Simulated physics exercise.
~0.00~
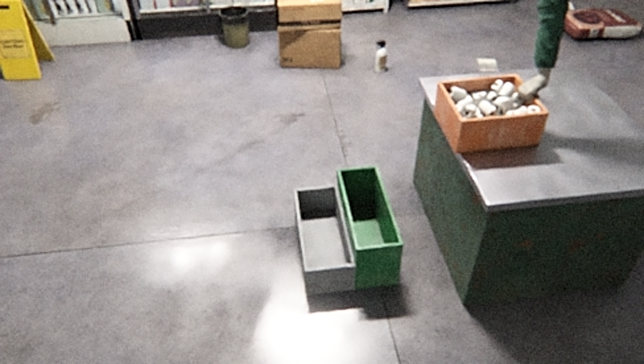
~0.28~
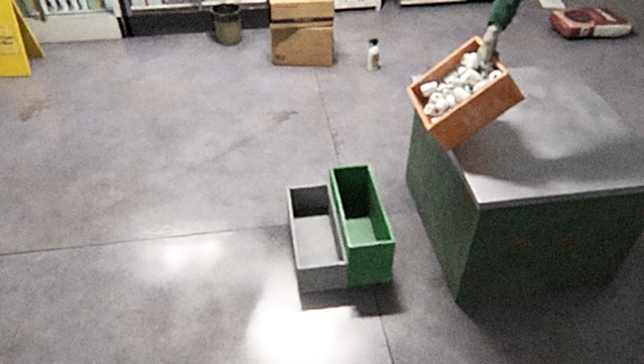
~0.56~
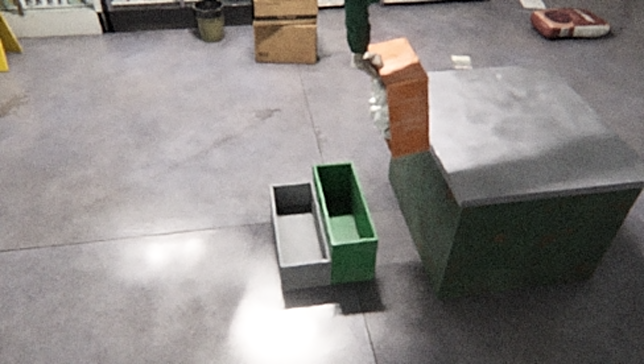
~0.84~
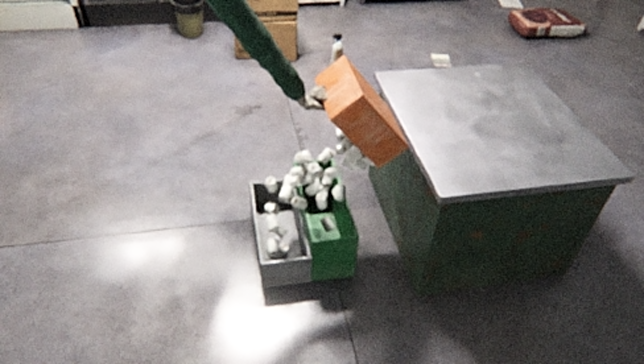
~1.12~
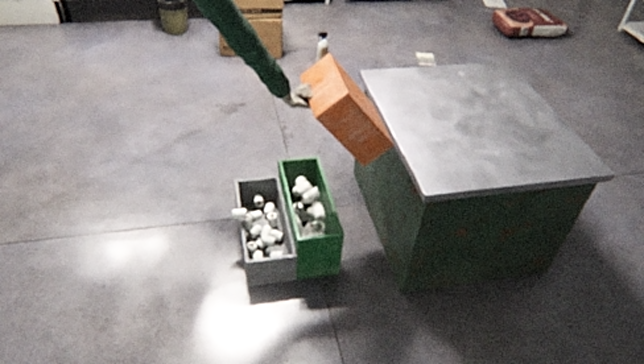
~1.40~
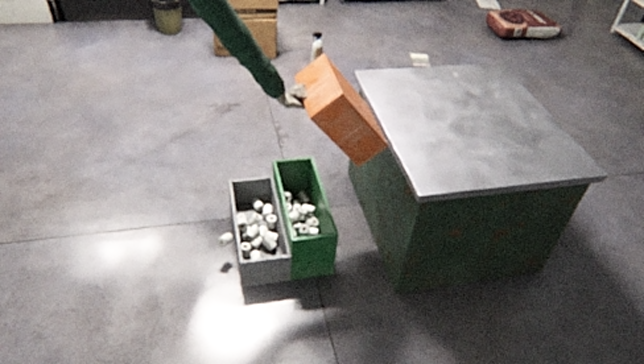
Beside a bench, a green arm tips an orange tote, spilling white rolls into two tubs.
